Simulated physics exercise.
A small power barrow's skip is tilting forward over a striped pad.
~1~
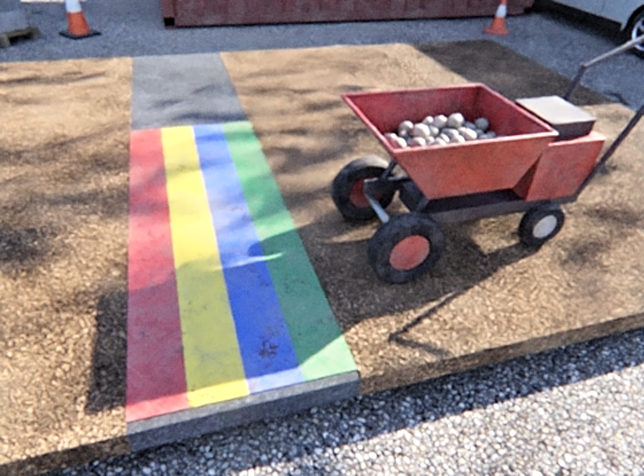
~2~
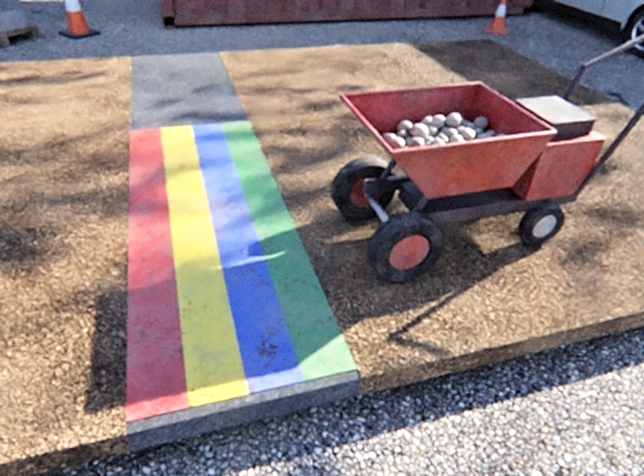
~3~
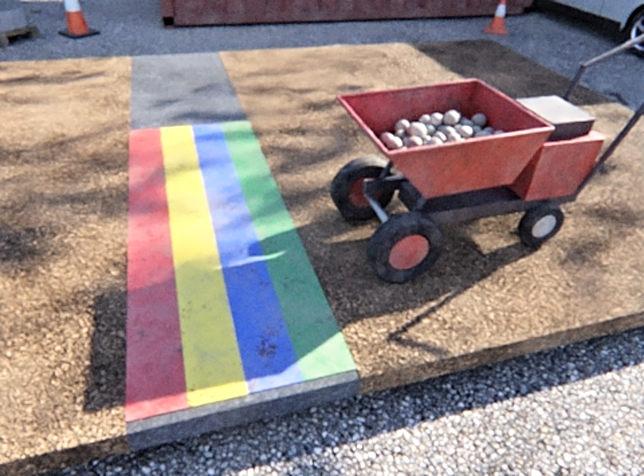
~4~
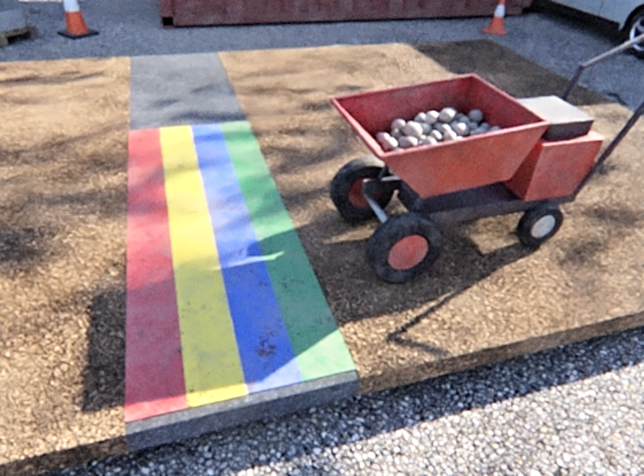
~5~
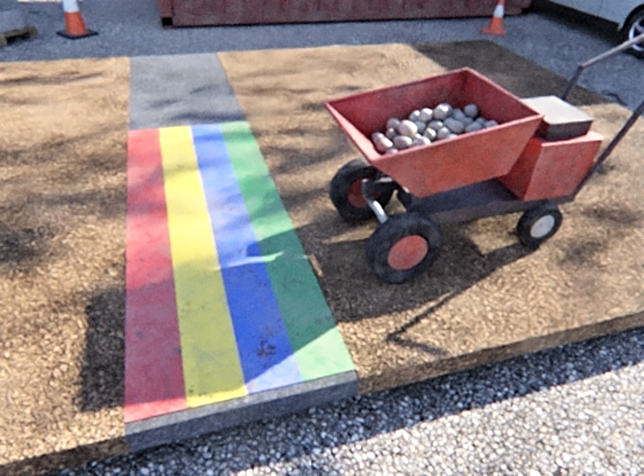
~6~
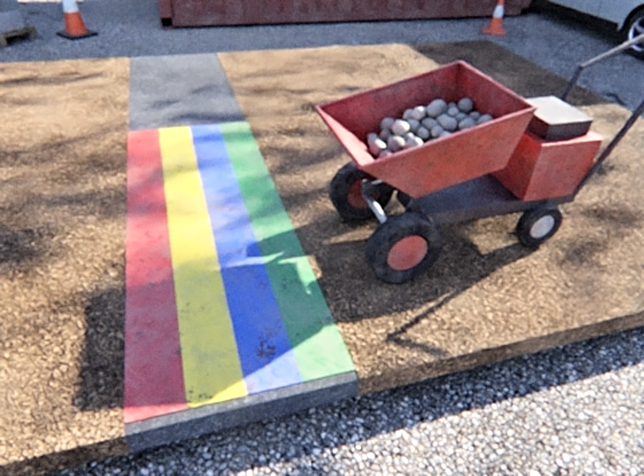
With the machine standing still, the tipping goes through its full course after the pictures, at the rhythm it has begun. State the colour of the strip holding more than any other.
It is blue.
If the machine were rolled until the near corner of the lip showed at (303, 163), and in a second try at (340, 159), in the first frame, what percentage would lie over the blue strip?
The share would be near 0 percent, and then near 10 percent.
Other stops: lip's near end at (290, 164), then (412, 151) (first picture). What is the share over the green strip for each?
About 0 % and about 30 %.
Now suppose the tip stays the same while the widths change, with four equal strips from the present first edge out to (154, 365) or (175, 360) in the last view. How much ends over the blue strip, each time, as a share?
In turn, 40 and 40 in a hundred.
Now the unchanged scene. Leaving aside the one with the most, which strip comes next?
Just behind the leader sits the yellow strip.
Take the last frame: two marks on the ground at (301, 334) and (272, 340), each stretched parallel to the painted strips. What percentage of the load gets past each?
Estimate: 90 % and 70 %, respectively.
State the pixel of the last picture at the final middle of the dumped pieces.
Roughly at (232, 259), give or take.
Shortly afterwards, skip tipped well over; the whole lot in the skip.
Next, skip tipped steeply; all but a few in the skip; only a few over the green strip; only a few over the blue strip.
Some moments later, skip tipped right over; a little in the skip; a little over the green strip; near half over the blue strip; near a quarter over the yellow strip; a little over the red strip; only a few off the paint.
In the end, skip tipped right over; near a quarter over the green strip; near half over the blue strip; near a quarter over the yellow strip; a little over the red strip; only a few off the paint.
